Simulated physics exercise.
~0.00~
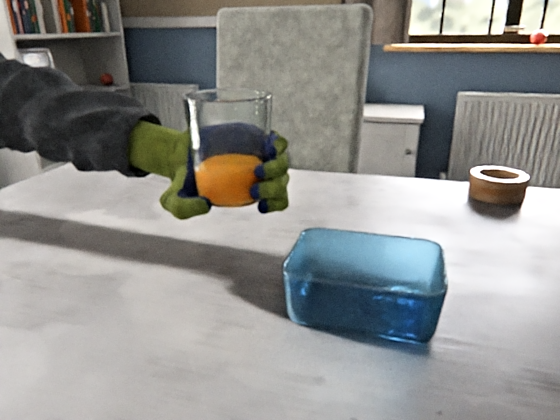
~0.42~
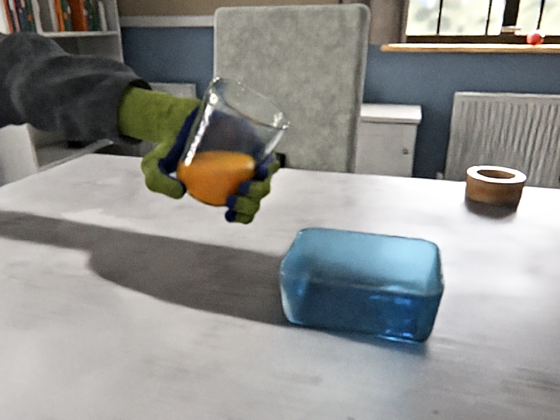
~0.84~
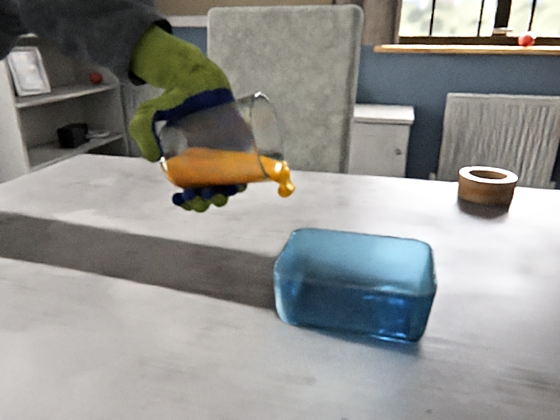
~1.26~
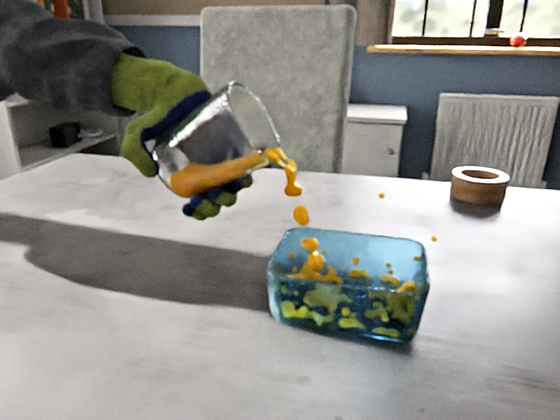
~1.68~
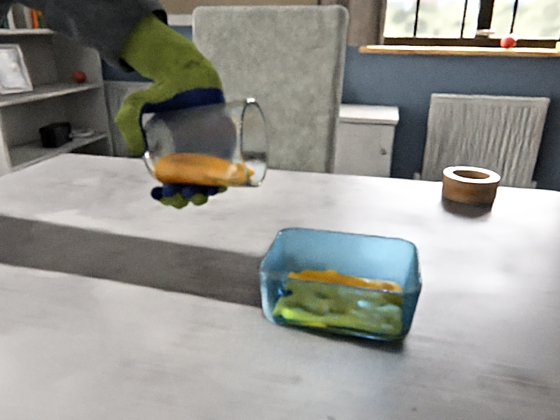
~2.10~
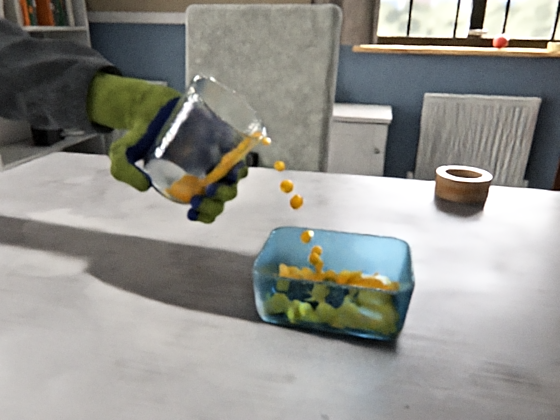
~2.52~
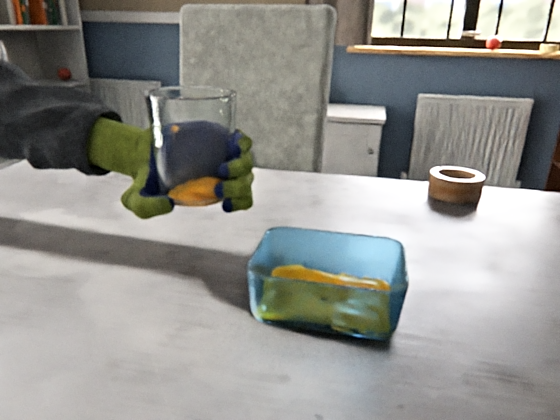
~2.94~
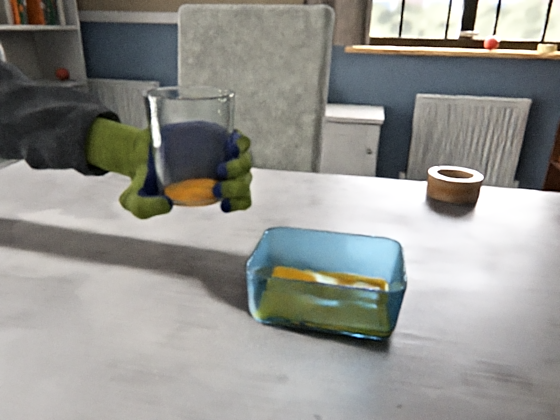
At a table, a gloved hand tips orange juice into a blue box twice, leaving some behind.
